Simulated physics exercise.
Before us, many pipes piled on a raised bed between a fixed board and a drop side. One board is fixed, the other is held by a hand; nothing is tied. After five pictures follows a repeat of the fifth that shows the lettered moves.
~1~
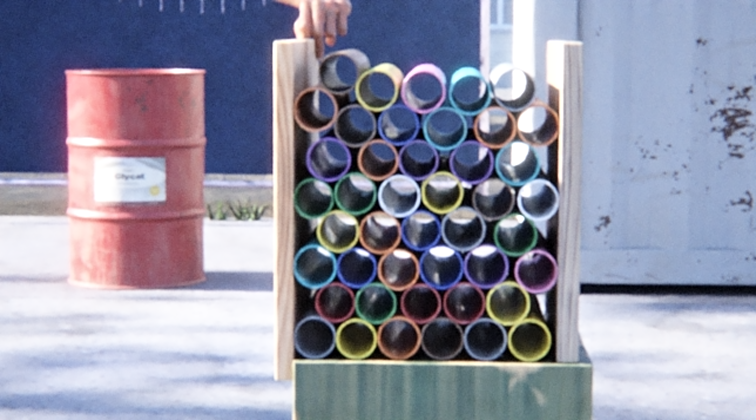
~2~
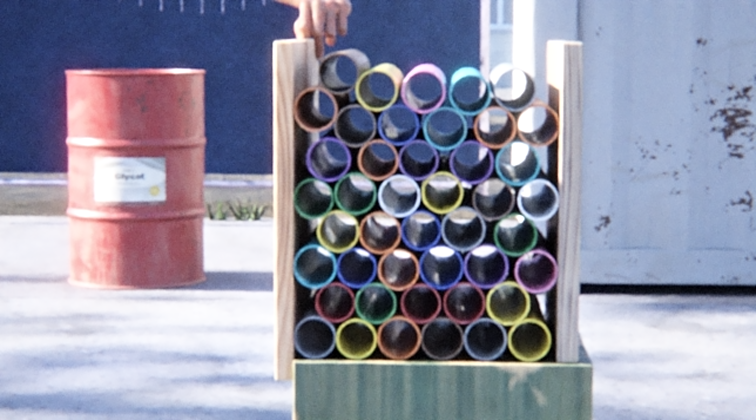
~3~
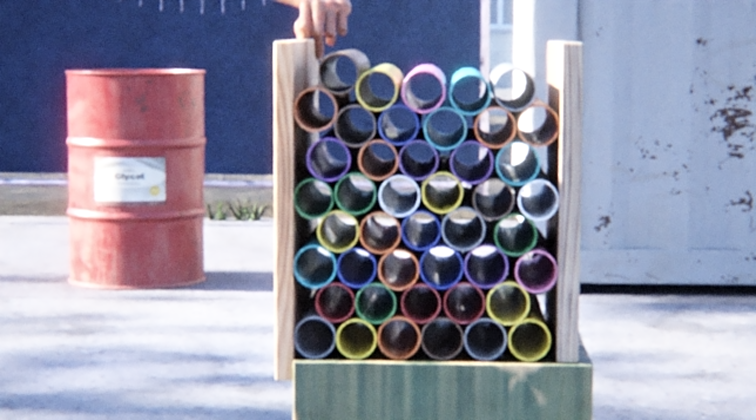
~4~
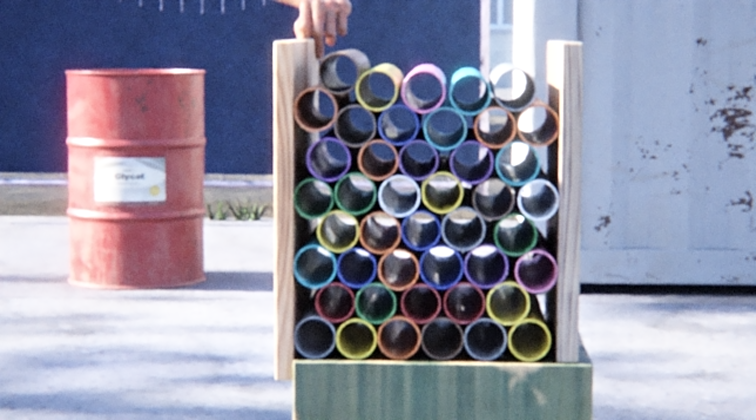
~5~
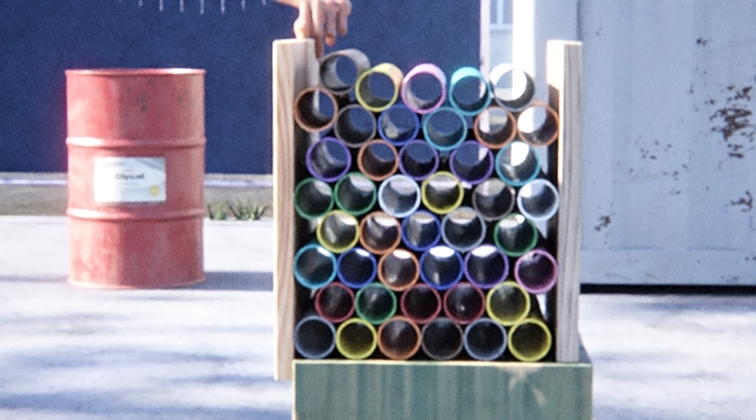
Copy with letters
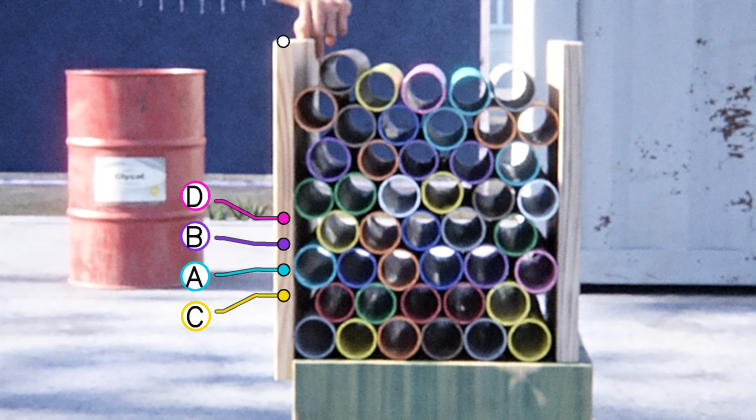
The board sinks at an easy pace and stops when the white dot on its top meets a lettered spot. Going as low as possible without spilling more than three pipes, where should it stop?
D is the limit.
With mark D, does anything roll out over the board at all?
Yes, at D.
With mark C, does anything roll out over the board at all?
Yes, at C.
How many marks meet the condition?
The number is one.
On the copy, A at (284, 270); B at (284, 244); C at (284, 296); D at (284, 219); the white dot at (283, 42).
On D. First, top of the board (293, 118).
Then, top of the board (294, 206).
Finally, top of the board (294, 217), two out over the board.
By contrast, A more than three out over the board; B more than three out over the board; C more than three out over the board.
